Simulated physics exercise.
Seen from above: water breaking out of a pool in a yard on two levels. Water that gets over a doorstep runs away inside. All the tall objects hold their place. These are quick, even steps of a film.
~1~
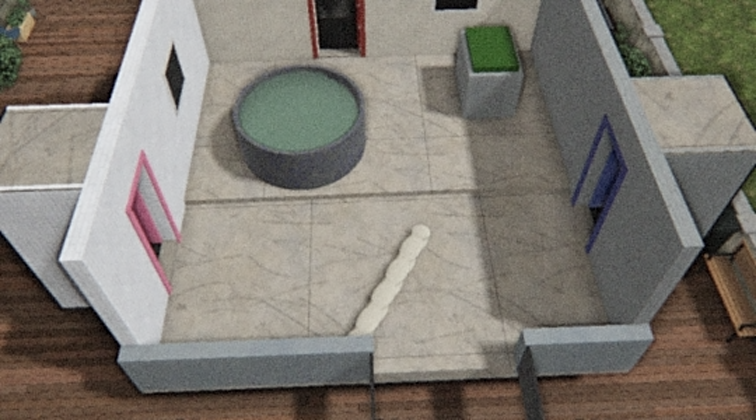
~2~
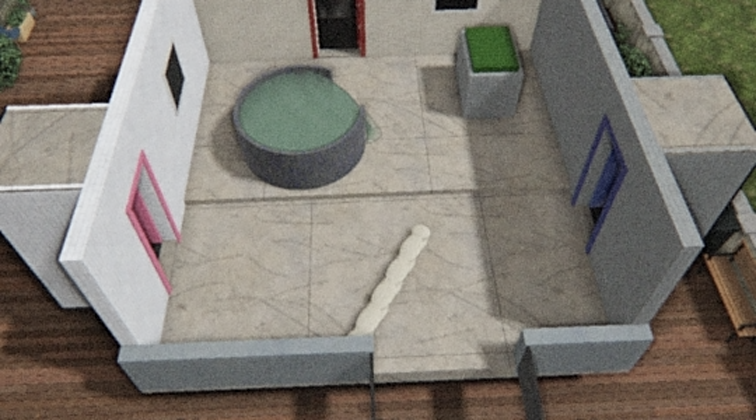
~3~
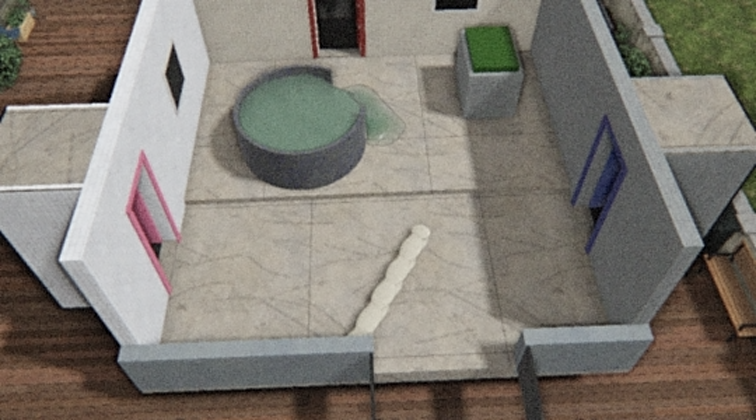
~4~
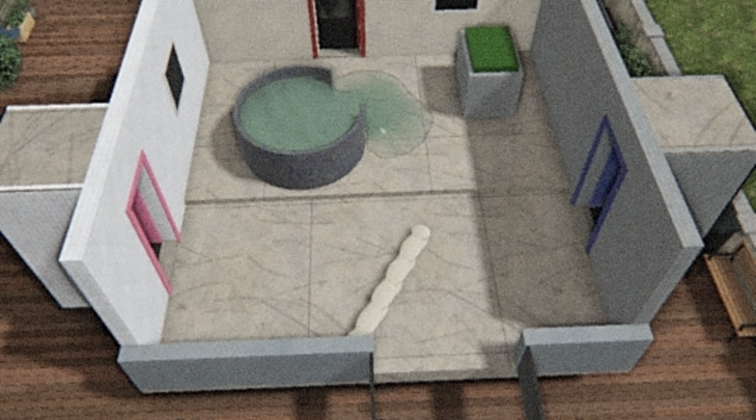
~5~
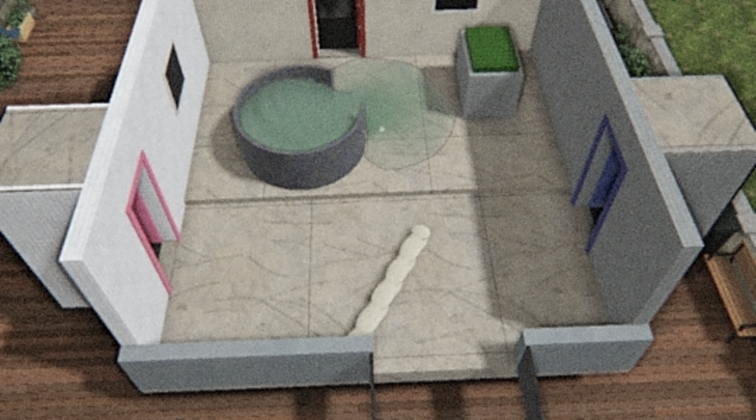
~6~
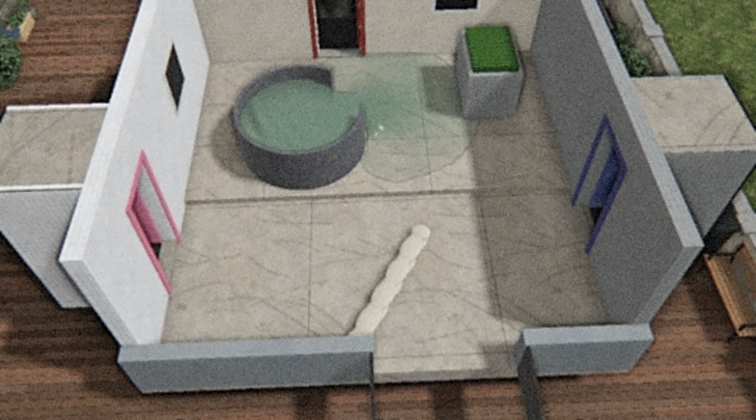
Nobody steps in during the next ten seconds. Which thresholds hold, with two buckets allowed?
In the end: The blue door floods; the pink door holds within the limit; the red door floods.
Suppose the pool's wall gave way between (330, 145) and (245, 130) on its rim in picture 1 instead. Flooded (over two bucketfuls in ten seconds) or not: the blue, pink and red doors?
One by one: Blue door passes that mark, pink door goes over, red door takes less.
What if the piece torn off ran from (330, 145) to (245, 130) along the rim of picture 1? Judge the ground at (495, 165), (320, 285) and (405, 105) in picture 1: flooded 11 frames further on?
One after the other: Clear, awash, not flooded.
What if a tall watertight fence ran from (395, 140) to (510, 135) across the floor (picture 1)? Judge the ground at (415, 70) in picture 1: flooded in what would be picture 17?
At that place: Wet.
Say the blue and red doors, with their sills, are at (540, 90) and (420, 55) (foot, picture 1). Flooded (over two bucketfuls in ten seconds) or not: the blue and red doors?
One by one: Blue door takes more; red door goes over.
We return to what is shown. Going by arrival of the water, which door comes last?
It is the pink door.
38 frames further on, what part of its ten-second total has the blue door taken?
Some 90 per cent.
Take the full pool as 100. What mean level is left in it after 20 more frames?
Roughly 34 per cent.
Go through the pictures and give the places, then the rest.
In the first frame, the round tank at (300, 110) is whole and still.
In the second frame, the front is at a hidden place, out from the gap at (353, 110).
In the third frame, the front is at (363, 88), out from the gap at (353, 111).
In the fourth frame, water pours out at (353, 113) and has run to (428, 114).
In the fifth frame, water pours out at (353, 112) and has run to (410, 67).
In the sixth frame, the front is at (428, 55), out from the gap at (353, 112).
A moment on, water covers 25 % of the floor; the blue door not reached, the pink door not reached, the red door under two buckets in.
Next, water covers 30 % of the floor; the blue door not reached, the pink door not reached, the red door over two buckets in.
Then, water covers 45 % of the floor; the blue door under two buckets in, the pink door not reached, the red door over two buckets in.
Later, water covers 70 % of the floor; the blue door over two buckets in, the pink door not reached, the red door far over two buckets in.
In the end, water covers 90 % of the floor; the blue door over two buckets in, the pink door wet at the sill, nothing in, the red door far over two buckets in.
